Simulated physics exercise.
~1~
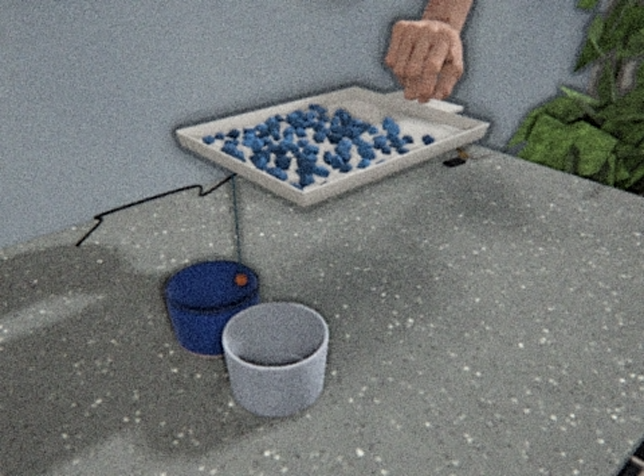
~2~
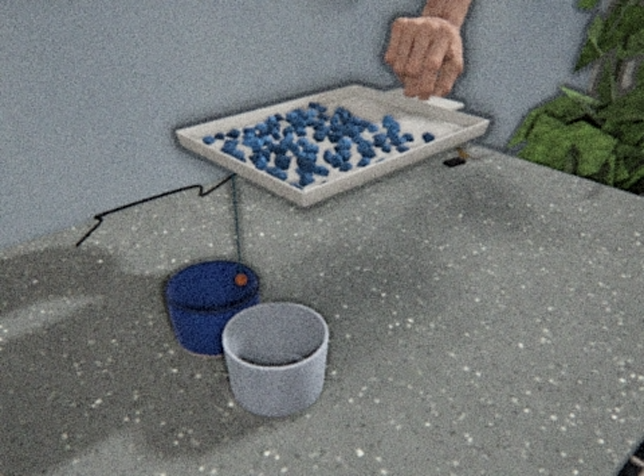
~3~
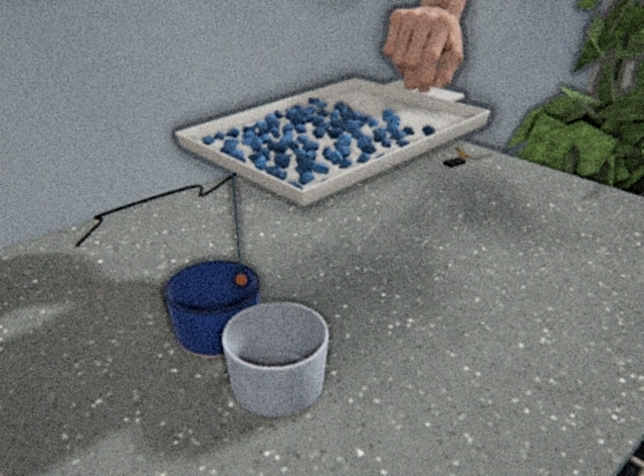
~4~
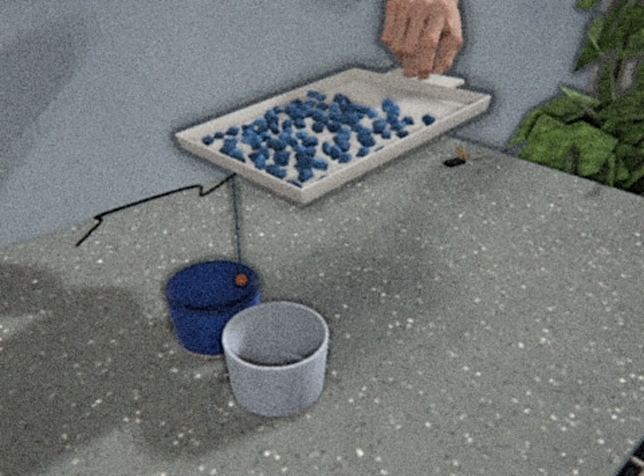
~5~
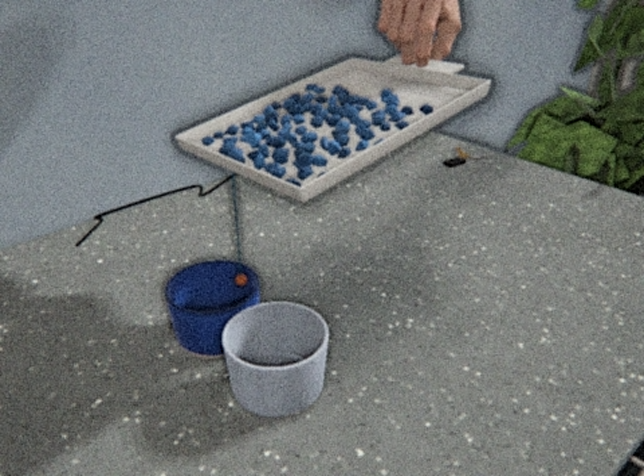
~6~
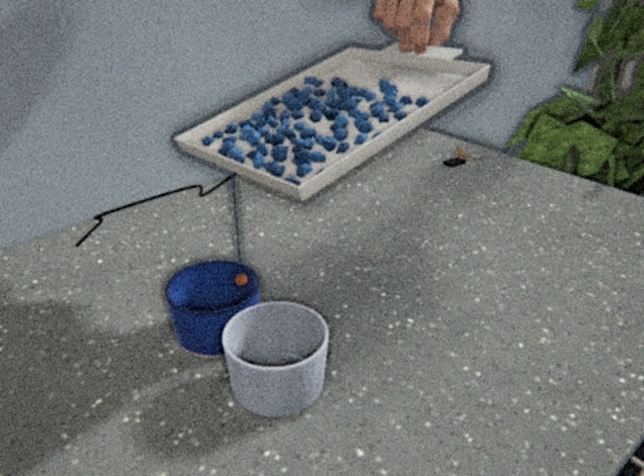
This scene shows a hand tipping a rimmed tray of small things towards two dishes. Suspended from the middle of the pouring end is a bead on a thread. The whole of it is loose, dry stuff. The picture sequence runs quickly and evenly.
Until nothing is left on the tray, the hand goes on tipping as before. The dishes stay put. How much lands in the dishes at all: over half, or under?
Looks like the dishes end up with a minority of it in the end.
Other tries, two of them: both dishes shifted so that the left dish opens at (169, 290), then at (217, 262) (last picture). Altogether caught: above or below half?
First place: Beyond half; second place: Short of half.
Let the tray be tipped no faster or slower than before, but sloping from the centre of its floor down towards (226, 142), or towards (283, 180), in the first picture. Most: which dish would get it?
It would be the left-side one to begin with, and after that the right-side one.
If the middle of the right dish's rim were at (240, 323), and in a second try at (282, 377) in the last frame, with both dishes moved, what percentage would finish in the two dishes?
Roughly 80% first, roughly 30% second.
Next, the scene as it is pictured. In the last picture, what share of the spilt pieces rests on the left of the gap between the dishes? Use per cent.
100 per cent, about.
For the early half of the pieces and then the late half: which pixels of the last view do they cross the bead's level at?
The early half goes through (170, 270), the late half through (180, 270).
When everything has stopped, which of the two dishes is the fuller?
Result: More in the left side.
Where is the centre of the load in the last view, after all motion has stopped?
Around (186, 336), give or take.
Shortly afterwards, tray tipped steeply; the whole lot on the tray.
Next, tray tipped right over; near a quarter on the tray; a little in the left dish; near a quarter outside both; near a third in the air.
Some moments later, tray tipped past a quarter turn; only a few in the right dish; near a third in the left dish; near two thirds outside both.
In the end, tray tipped past a quarter turn; only a few in the right dish; near a third in the left dish; near two thirds outside both.
